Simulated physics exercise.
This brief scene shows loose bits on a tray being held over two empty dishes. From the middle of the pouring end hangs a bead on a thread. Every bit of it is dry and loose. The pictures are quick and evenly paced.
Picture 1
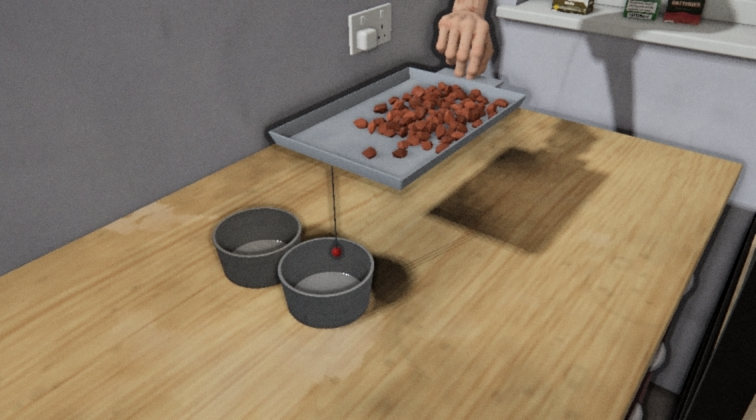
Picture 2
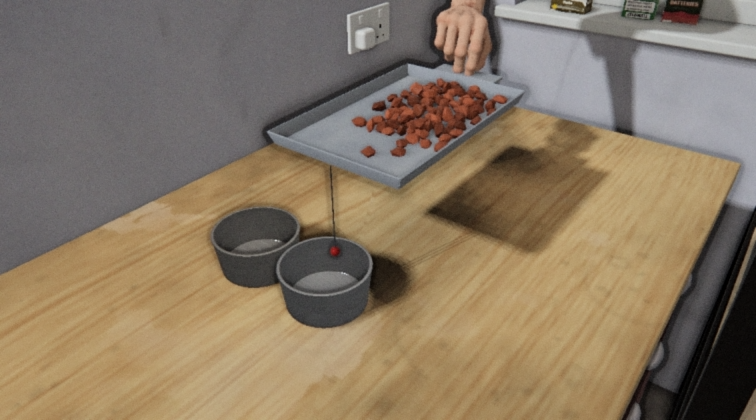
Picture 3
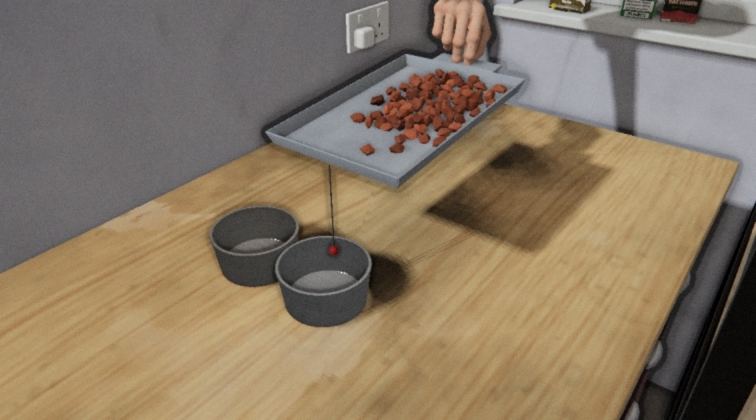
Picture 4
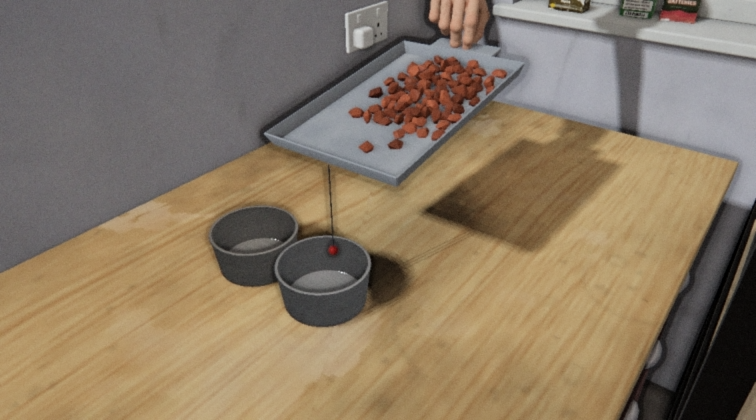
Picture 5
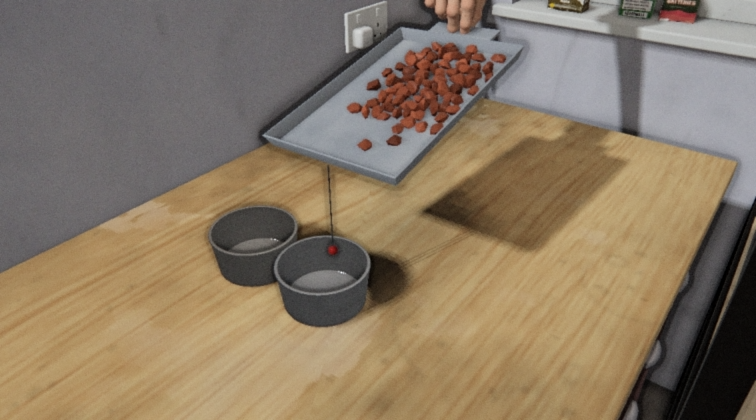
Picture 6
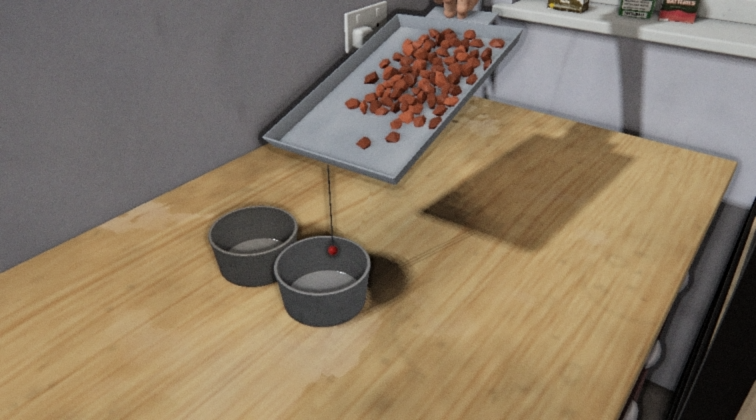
A hand held a grey tray of loose reddish bits above two empty dark dishes, a red bead hanging from its near end, then gradually raised the far end so the tray sloped more steeply.
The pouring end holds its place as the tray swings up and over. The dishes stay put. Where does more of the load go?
Bigger share: Right.
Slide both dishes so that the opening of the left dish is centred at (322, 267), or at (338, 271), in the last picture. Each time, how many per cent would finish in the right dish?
The first gives 0 %, the second 0 %.
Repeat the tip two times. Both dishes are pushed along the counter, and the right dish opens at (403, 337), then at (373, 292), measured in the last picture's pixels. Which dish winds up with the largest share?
In order of the tries: The dish on the left side, then the dish on the left side.
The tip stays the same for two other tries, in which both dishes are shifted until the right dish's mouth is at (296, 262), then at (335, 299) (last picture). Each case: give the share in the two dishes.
First case: Some 50 %; second case: Some 70 %.
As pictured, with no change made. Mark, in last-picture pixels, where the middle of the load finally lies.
Near pixel (261, 324).
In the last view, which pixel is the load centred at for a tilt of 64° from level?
Roughly at (303, 152).
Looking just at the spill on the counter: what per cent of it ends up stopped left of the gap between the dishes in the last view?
Share on the left: Near 90 %.
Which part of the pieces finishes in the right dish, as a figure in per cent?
That share works out at some 30 %.
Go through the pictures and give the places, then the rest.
Corners of the pouring end at (276, 131) and (400, 176), level; middle of the load at (434, 114), bits of crushed brick; left dish at (227, 265); right dish at (295, 304); bead on its thread at (337, 252), in the first picture.
Corners of the pouring end at (274, 131) and (398, 175), level; middle of the load at (432, 111), in the second picture.
Corners of the pouring end at (273, 131) and (397, 174), tipped barely, lowest at the left corner; middle of the load at (431, 104), in the third picture.
Corners of the pouring end at (271, 132) and (395, 173), tipped a little, lowest at the left corner; middle of the load at (430, 94), in the fourth picture.
Corners of the pouring end at (270, 133) and (393, 173), tipped a little, lowest at the left corner; middle of the load at (428, 84), in the fifth picture.
Corners of the pouring end at (269, 135) and (392, 173), tipped clearly, lowest at the left corner; middle of the load at (426, 75); left dish at (223, 264); right dish at (292, 302), in the sixth picture.
Soon after the last picture, tray tipped steeply; about two thirds on the tray; a stray few in the right dish; a stray few outside both; about a third in the air.
A little later, tray tipped past a quarter turn; a small part on the tray; about a quarter in the right dish; a small part in the left dish; about two thirds outside both; a small part in the air.
Later still, tray tipped past a quarter turn; about a quarter in the right dish; a small part in the left dish; about two thirds outside both.
At rest, tray tipped past a quarter turn; about a quarter in the right dish; a small part in the left dish; about two thirds outside both.
